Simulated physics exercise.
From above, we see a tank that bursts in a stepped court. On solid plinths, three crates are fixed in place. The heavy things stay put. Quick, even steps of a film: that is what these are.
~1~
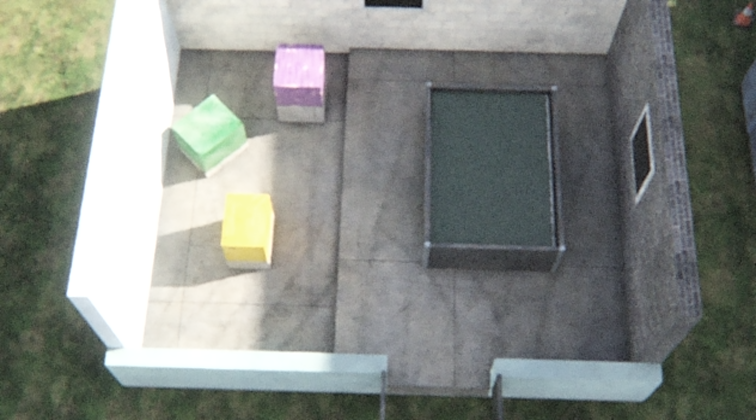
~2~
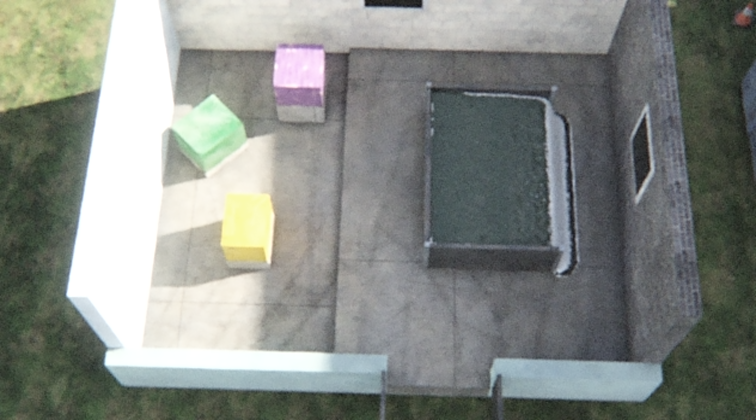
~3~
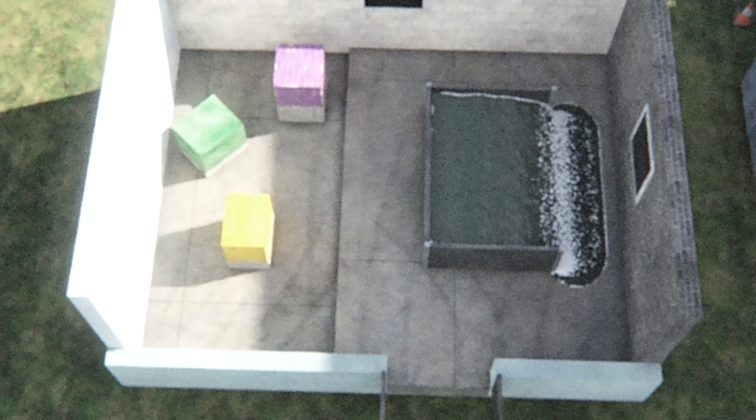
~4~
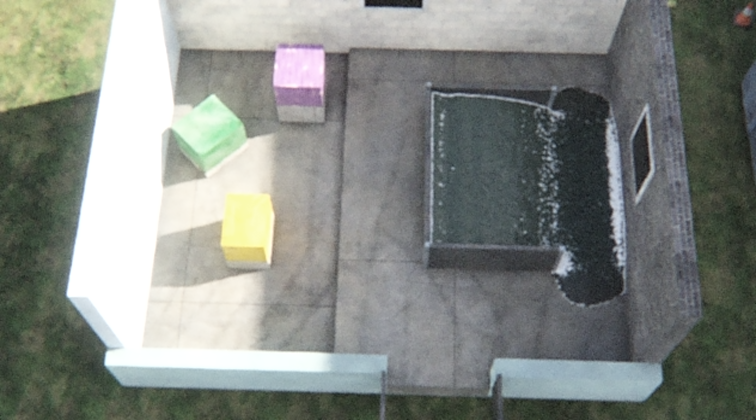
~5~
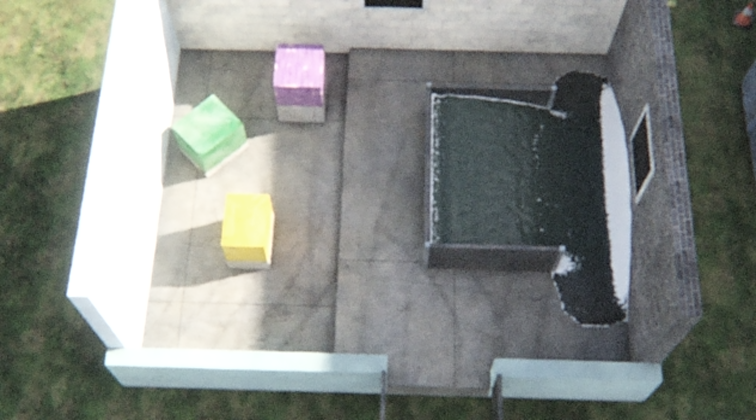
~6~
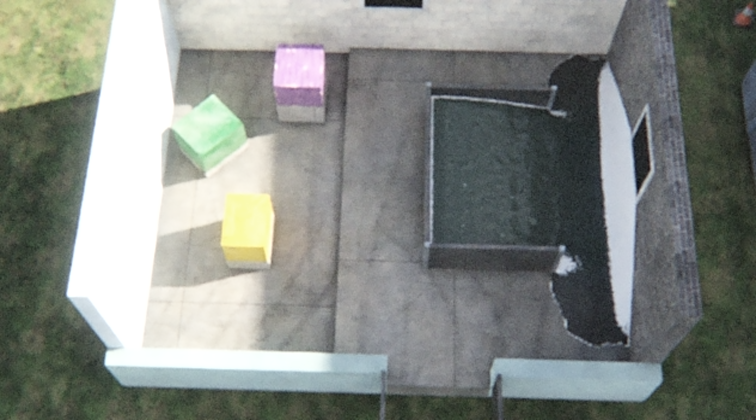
Dark water bursts from the tank's right side and spreads along the brick wall.
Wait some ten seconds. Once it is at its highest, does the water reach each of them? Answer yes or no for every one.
Purple crate: No, it stays dry; yellow crate: No, it stays dry; green crate: Yes, it gets wet.
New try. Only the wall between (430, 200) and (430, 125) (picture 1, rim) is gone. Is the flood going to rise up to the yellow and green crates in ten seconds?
First, the yellow is flooded; second, the green is flooded.
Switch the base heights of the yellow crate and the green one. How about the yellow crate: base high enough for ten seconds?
Outcome, yellow crate: Reached.
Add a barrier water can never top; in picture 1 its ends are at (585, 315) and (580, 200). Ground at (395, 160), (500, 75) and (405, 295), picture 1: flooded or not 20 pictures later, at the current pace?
Outcome by spot, in order - unwatered, watered, watered.
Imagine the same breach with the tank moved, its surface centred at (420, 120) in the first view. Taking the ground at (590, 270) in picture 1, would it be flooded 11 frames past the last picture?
That spot: Swamped.
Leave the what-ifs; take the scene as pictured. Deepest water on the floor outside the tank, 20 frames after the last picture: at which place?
I'd mark about pixel (327, 96).
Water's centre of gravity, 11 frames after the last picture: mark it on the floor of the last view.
I'd place it roughly at (544, 196).
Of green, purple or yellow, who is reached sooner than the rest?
I'd pick the purple crate.
A moment on, water covers 20 % of the floor; the purple crate not reached, the yellow crate not reached, the green crate not reached.
Next, water covers 35 % of the floor; the purple crate not reached, the yellow crate not reached, the green crate not reached.
Then, water covers 75 % of the floor; the purple crate water round its plinth, the yellow crate water round its plinth, the green crate water round its plinth.
Later, water covers 90 % of the floor; the purple crate water round its plinth, the yellow crate water round its plinth, the green crate water round its plinth.
In the end, water covers 95 % of the floor; the purple crate stayed above the water, the yellow crate stayed above the water, the green crate was topped.
